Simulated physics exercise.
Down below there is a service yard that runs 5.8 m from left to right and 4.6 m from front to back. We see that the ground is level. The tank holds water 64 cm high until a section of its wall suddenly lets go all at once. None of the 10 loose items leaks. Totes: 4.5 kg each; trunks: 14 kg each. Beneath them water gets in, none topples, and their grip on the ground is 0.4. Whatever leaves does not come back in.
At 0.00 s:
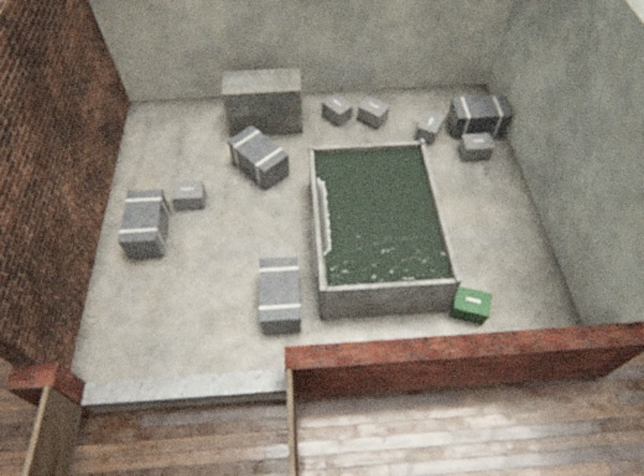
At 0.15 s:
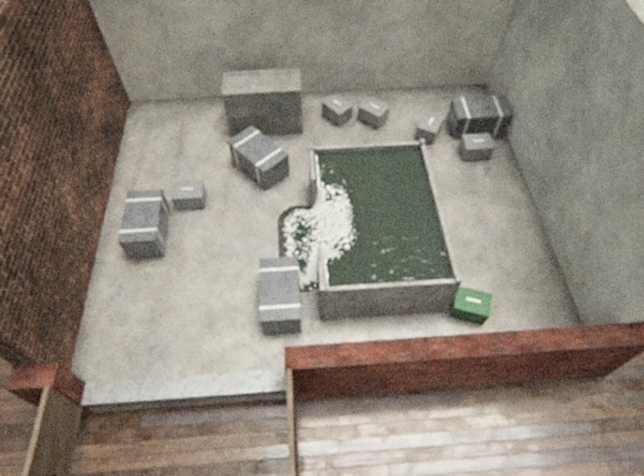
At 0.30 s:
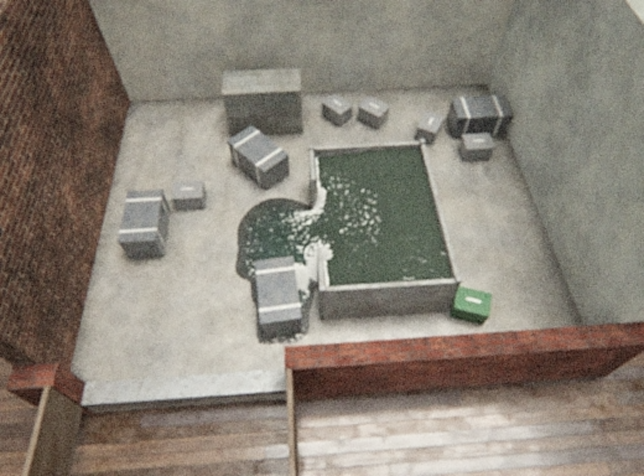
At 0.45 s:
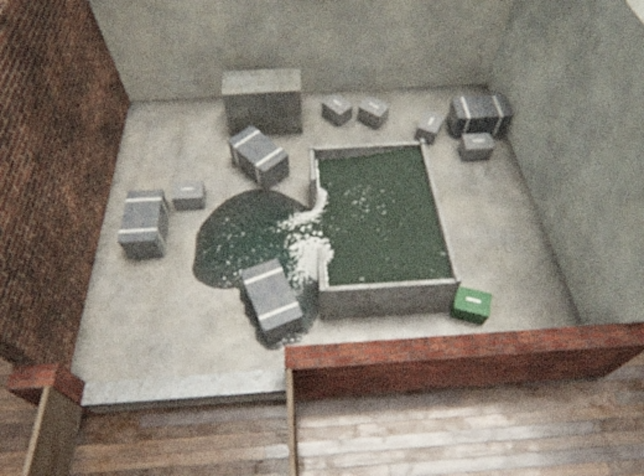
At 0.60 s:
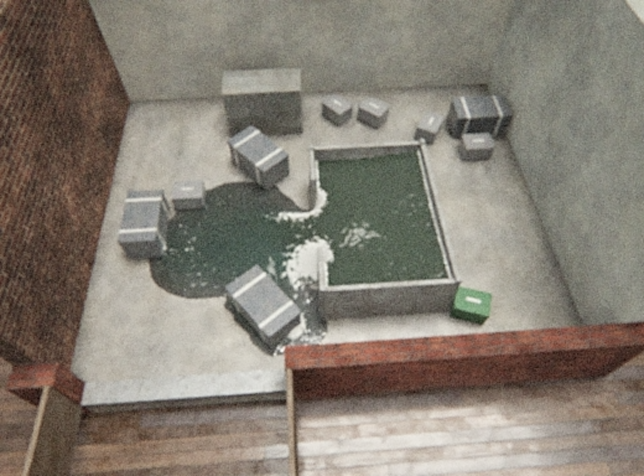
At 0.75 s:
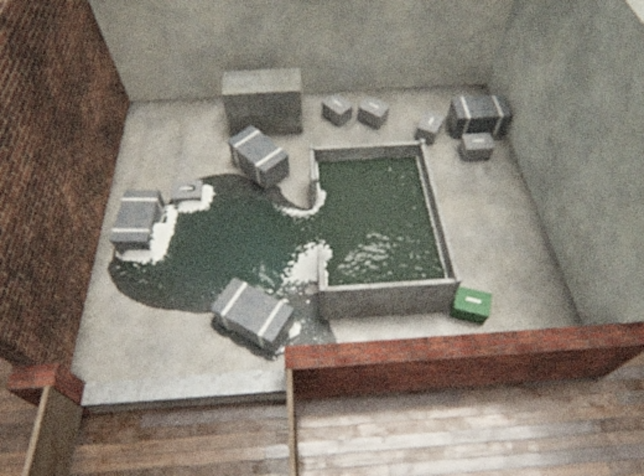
We see dark green water pour through the left side of a walled tank and spread leftward across a yard floor, turning a nearby grey crate, then reaching more crates at left while the green tote stays still.
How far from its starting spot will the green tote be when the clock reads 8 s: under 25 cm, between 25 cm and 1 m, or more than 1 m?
The green tote ends up under 25 cm from where it began.
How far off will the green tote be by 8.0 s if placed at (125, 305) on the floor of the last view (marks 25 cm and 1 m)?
Observed: Object goes well off.
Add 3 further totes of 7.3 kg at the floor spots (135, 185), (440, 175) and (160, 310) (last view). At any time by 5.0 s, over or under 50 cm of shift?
First beyond, then within, then beyond.
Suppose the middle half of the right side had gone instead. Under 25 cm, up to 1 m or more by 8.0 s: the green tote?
Under that change, the green tote budges a short distance.
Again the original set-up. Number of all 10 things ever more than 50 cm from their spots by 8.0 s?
6.
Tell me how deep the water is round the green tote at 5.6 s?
I'd put it at about 0 cm.
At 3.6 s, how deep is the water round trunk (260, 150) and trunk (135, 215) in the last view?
Roughly 2 and 15 cm.
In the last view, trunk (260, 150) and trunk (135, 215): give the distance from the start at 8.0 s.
The first ends 100 cm from its start, the second 250 cm.
After 1.6 s the green tote is near (473, 301), 0.0 m from its start, aground; 1 of 10 are out; 2 afloat.
After 3.6 s the green tote is near (473, 301), 0.0 m from its start, aground; 1 of 10 are out; 2 afloat.
After 5.6 s the green tote is near (473, 301), 0.0 m from its start, aground; 1 of 10 are out; 2 afloat.
After 8.0 s the green tote is near (473, 301), 0.0 m from its start, aground; 1 of 10 are out; 2 afloat.
